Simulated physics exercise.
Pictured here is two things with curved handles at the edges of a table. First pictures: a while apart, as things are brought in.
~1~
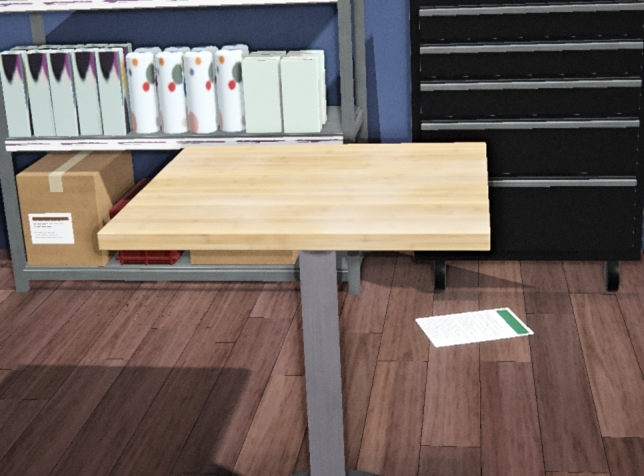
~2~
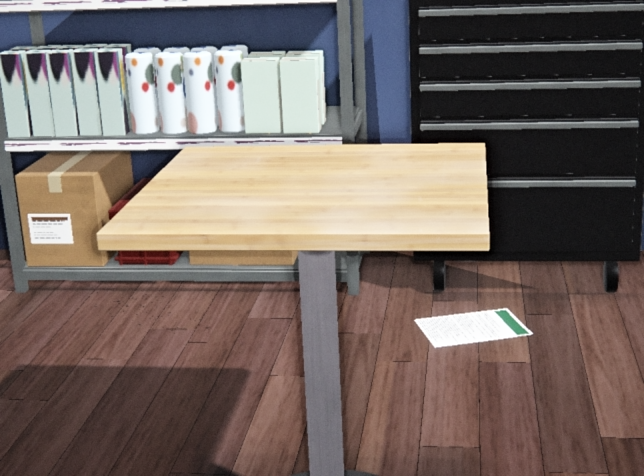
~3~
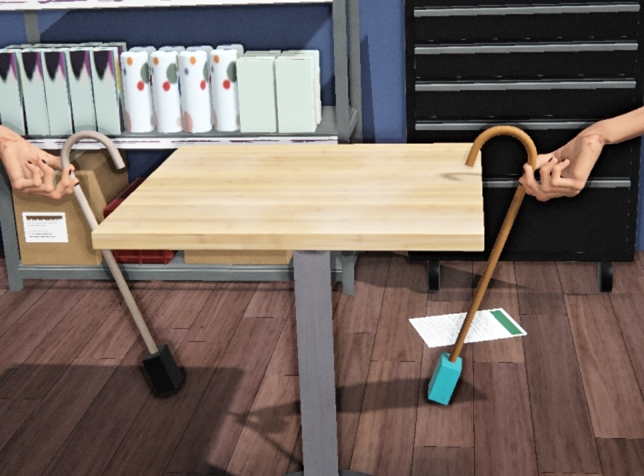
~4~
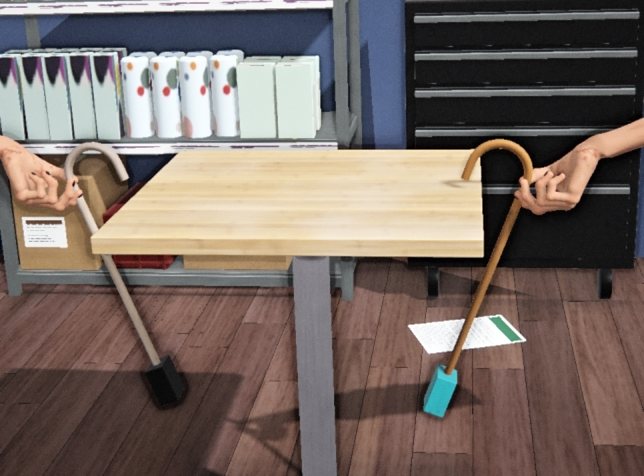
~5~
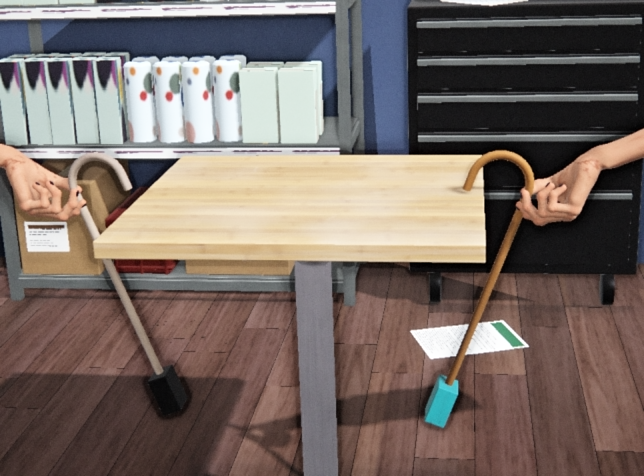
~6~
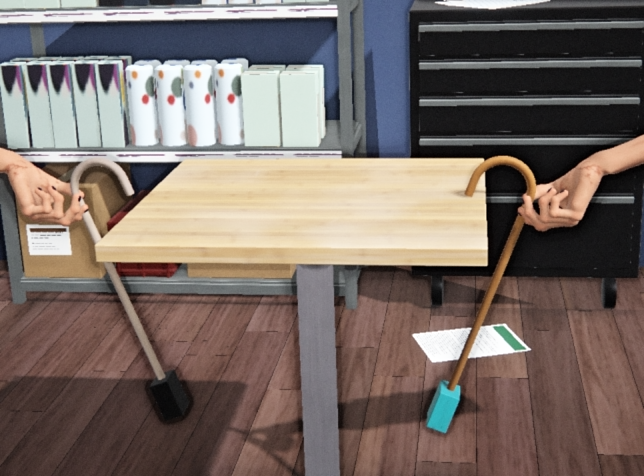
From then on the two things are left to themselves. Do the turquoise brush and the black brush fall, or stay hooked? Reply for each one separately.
Turquoise brush - stays; black brush - falls.
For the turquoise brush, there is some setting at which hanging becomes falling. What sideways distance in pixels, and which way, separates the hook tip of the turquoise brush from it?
Rightward, near 16 pixels.
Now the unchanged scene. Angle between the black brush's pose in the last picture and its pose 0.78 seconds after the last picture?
Roughly 65 degrees from its pose in the last picture.
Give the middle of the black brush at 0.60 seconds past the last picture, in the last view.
I'd say roughly pixel (69, 446).
Then, 0.36 s on from there, turquoise brush at rest near (464, 293); black brush at the bottom near (136, 400).
Then, 0.60 s on from there, turquoise brush at rest near (465, 293); black brush on its way down near (69, 445).
Then, 0.78 s on from there, turquoise brush at rest near (465, 293); black brush at the bottom.
In the end, the turquoise brush hangs from the table, near (463, 293); the black brush slips off.
